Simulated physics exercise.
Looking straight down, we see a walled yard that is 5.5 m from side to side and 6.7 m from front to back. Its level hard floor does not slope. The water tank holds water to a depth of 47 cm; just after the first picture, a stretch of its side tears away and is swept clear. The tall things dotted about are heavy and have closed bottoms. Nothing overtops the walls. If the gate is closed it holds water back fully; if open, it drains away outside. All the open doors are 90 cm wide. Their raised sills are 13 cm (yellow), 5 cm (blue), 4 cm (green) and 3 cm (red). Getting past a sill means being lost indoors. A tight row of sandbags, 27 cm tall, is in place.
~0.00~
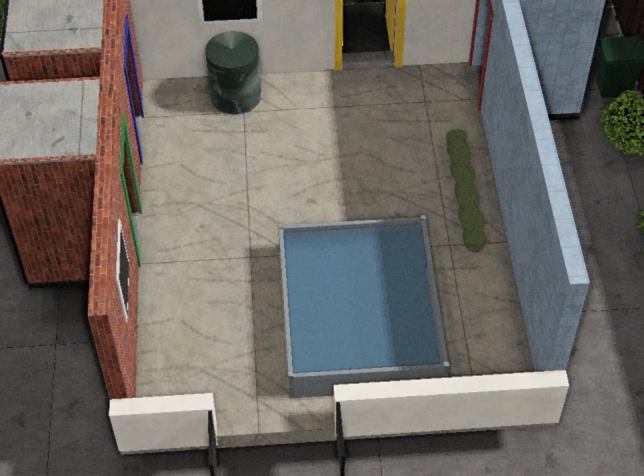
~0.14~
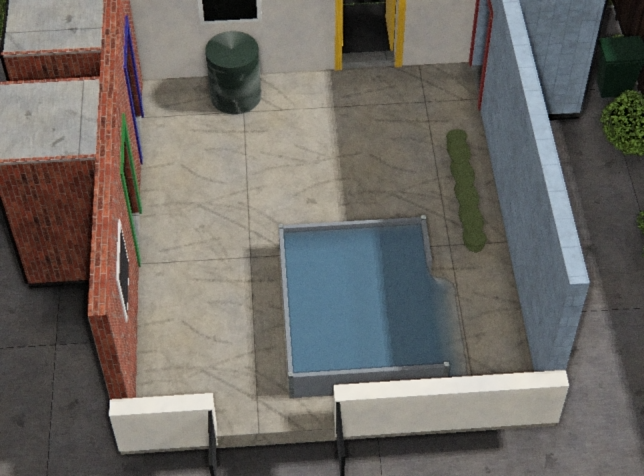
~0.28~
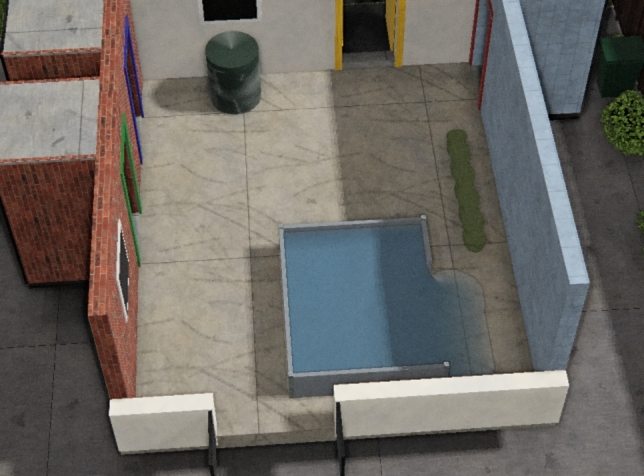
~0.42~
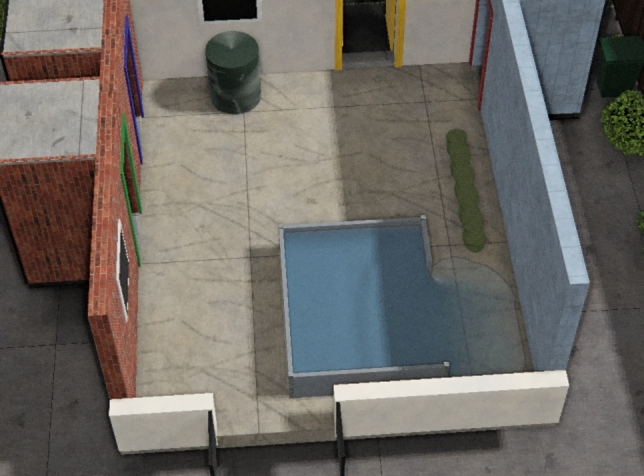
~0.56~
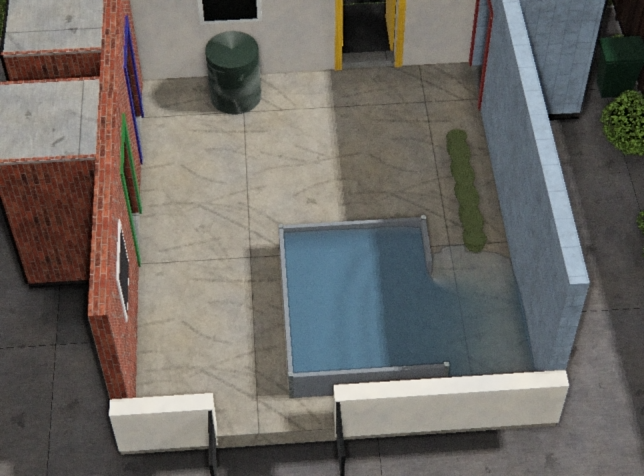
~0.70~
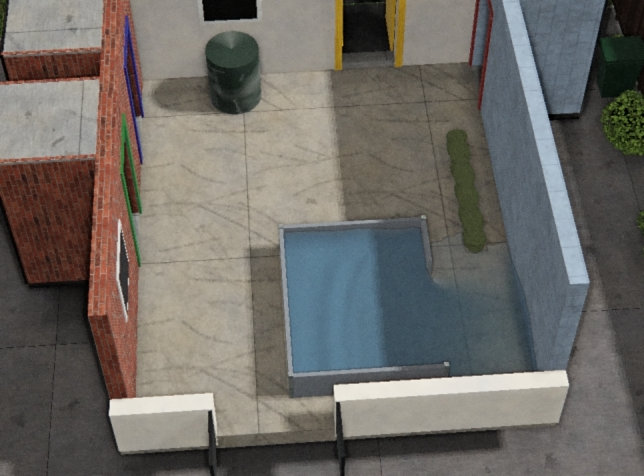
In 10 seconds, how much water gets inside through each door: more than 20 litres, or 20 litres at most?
After that time: The yellow door, 20 litres at most; the blue door, 20 litres at most; the green door, 20 litres at most; the red door, more than 20 litres.
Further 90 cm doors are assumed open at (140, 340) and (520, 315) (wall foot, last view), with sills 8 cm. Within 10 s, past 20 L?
First door short of the limit, second door beyond the limit.
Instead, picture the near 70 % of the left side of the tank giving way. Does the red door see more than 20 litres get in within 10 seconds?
Note: Red door, beyond the mark.
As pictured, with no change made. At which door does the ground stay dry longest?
Blue.
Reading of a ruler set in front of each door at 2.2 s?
Depths in centimetres - yellow: 0, blue: 0, green: 0, red: 0.
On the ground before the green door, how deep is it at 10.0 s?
Looks like about 6.0 cm at that spot.
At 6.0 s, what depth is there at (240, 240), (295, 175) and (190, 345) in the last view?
The depths come out at 0, 1 and 2 centimetres, in the order listed.
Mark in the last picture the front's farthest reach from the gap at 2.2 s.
At about (473, 115).
After 1.4 s water covers 10 % of the floor and is deepest (46 cm) near (530, 400); yellow door not reached, blue door not reached, green door not reached, red door not reached.
After 2.2 s water covers 15 % of the floor and is deepest (44 cm) near (530, 400); yellow door not reached, blue door not reached, green door not reached, red door not reached.
After 3.5 s water covers 35 % of the floor and is deepest (30 cm) near (477, 256); yellow door 3 cm at the sill, 0 L in, blue door not reached, green door not reached, red door 6 cm at the sill, 3 L in.
After 6.0 s water covers 55 % of the floor and is deepest (22 cm) near (251, 80); yellow door 11 cm at the sill, 0 L in, blue door not reached, green door 1 cm at the sill, 0 L in, red door 8 cm at the sill, 44 L in.
After 10.0 s water covers 85 % of the floor and is deepest (14 cm) near (444, 350); yellow door 7 cm at the sill, 0 L in, blue door 4 cm at the sill, 0 L in, green door 6 cm at the sill, 3 L in, red door 7 cm at the sill, 107 L in.
